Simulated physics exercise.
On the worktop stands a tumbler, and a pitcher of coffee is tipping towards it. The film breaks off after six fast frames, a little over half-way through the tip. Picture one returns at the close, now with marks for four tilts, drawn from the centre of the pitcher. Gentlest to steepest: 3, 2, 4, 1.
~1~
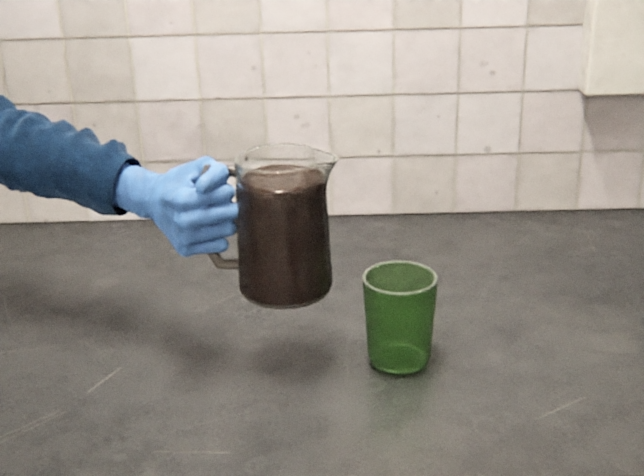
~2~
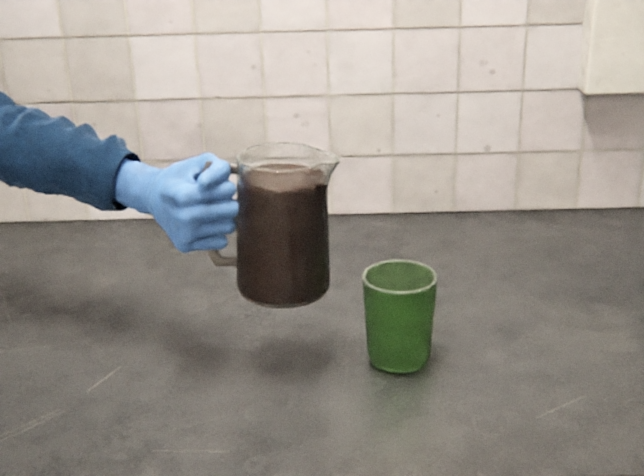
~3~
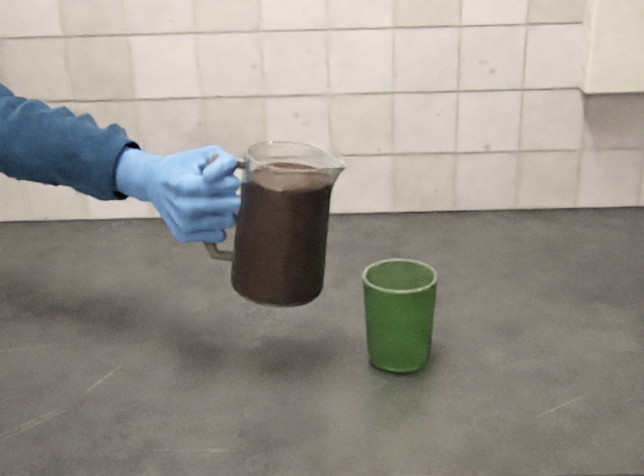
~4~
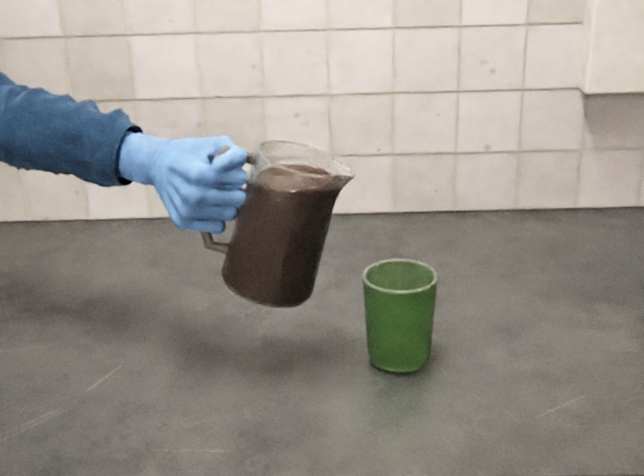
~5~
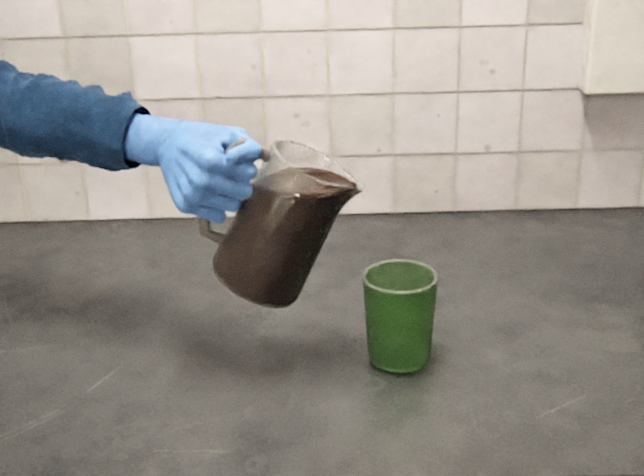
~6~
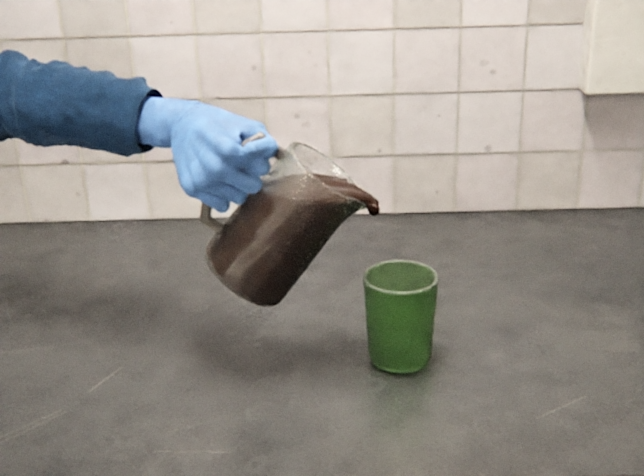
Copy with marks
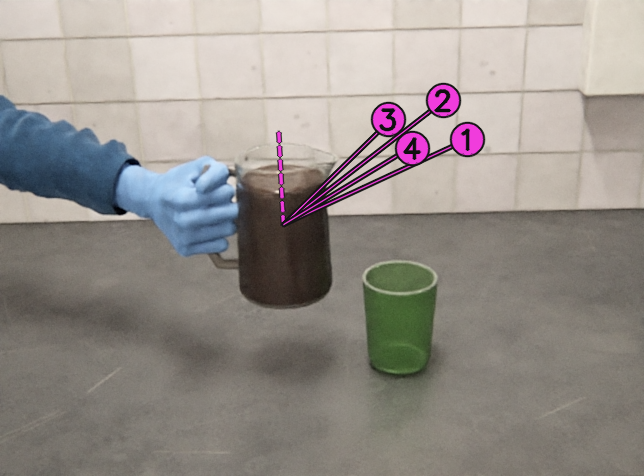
On a grey worktop, a blue-gloved hand tilting a glass pitcher of coffee rightward beside a green tumbler, coffee emerging over the lip.
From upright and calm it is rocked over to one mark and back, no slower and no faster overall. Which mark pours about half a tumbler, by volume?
4.
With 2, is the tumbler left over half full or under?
Under.
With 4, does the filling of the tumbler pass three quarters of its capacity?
No.
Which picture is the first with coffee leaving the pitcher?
Picture 6.
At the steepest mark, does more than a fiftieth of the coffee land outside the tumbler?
No.
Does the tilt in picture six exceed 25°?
Yes, it does.
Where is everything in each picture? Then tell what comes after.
The first frame shows upright, lip at (335, 159); rim of the tumbler round (400, 276); nothing has left yet.
The second frame shows tipped about 2°, lip at (338, 160); nothing has left yet.
The third frame shows tipped about 8°, lip at (344, 164); nothing has left yet.
The fourth frame shows tipped about 16°, lip at (353, 174); nothing has left yet.
The fifth frame shows tipped about 27°, lip at (361, 188); nothing has left yet.
The sixth frame shows tipped about 39°, lip at (368, 204); coffee is over the lip, down to (375, 210).
In magenta, 1 at (451, 146); 2 at (429, 111); 3 at (377, 132); 4 at (396, 155).
With 1, the tumbler ends with about 67 % of what it can hold.
With 2, the tumbler ends with about 36 % of what it can hold.
With 3, the tumbler ends with about 25 % of what it can hold.
With 4, the tumbler ends with about 49 % of what it can hold.
